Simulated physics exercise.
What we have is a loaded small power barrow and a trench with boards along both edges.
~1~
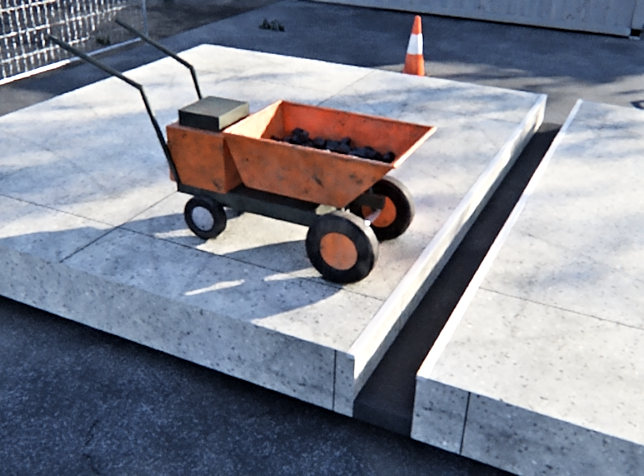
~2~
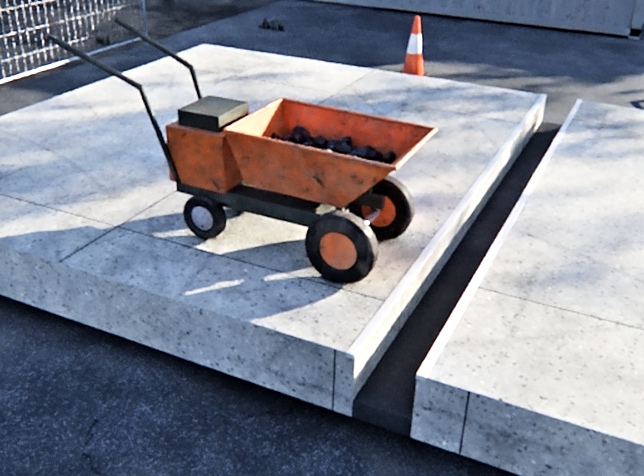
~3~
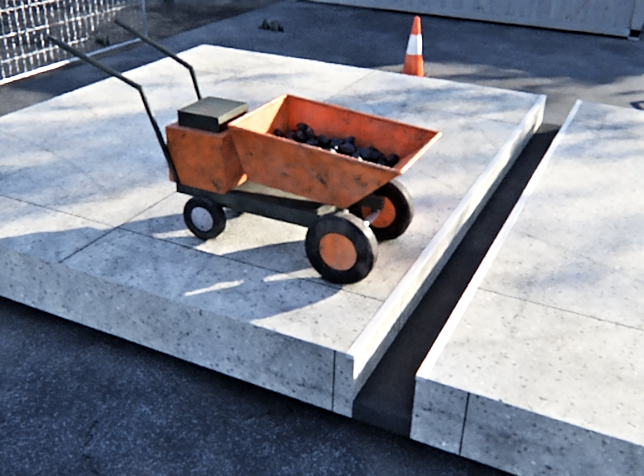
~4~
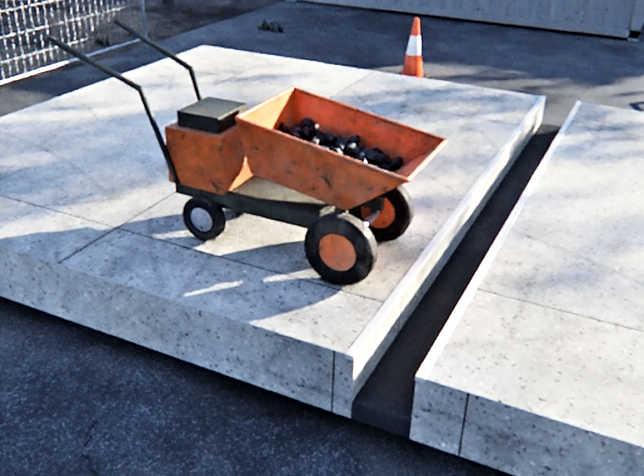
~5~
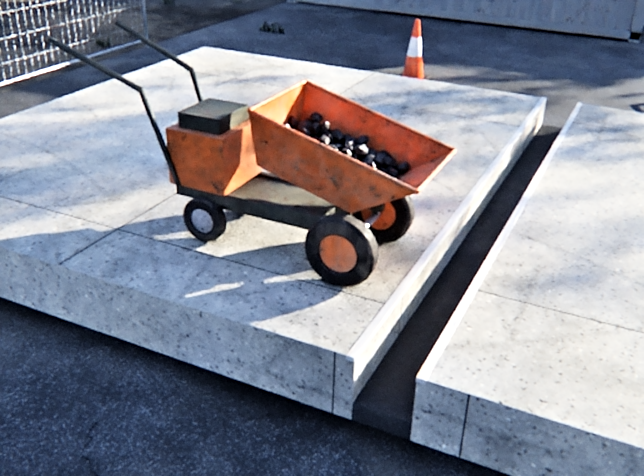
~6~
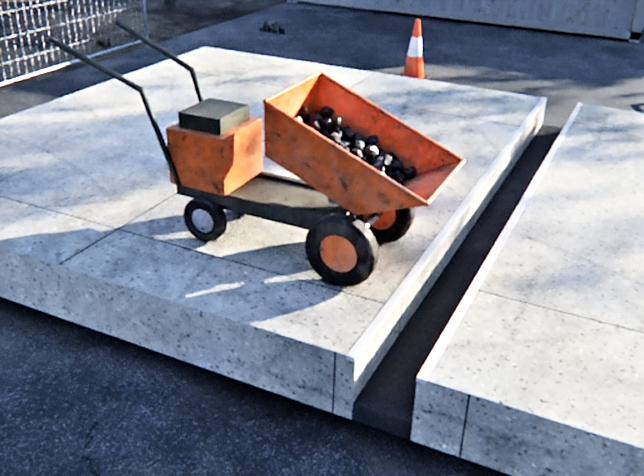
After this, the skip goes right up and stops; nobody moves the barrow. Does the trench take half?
It catches less than half.
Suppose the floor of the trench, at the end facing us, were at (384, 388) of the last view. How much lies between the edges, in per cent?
Close to 10 per cent.
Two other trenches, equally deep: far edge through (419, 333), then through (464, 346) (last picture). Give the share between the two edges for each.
The first gives 0 %, the second 80 %.
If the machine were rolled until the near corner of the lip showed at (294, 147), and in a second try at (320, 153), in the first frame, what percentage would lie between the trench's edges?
About 30 and 70 per cent.
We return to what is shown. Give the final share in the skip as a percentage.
Near 35 %.
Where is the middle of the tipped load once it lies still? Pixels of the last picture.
Roughly at (500, 295).
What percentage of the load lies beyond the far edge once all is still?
About 55 per cent.
Soon, skip tipped steeply; all in the skip.
A while on, skip tipped right over; about two thirds in the skip; a stray few in or heaped over the trench; about a third beyond it.
Towards the end, skip tipped right over; about a third in the skip; a small part in or heaped over the trench; about half beyond it.
Finally, skip tipped right over; about a third in the skip; a small part in or heaped over the trench; about half beyond it.
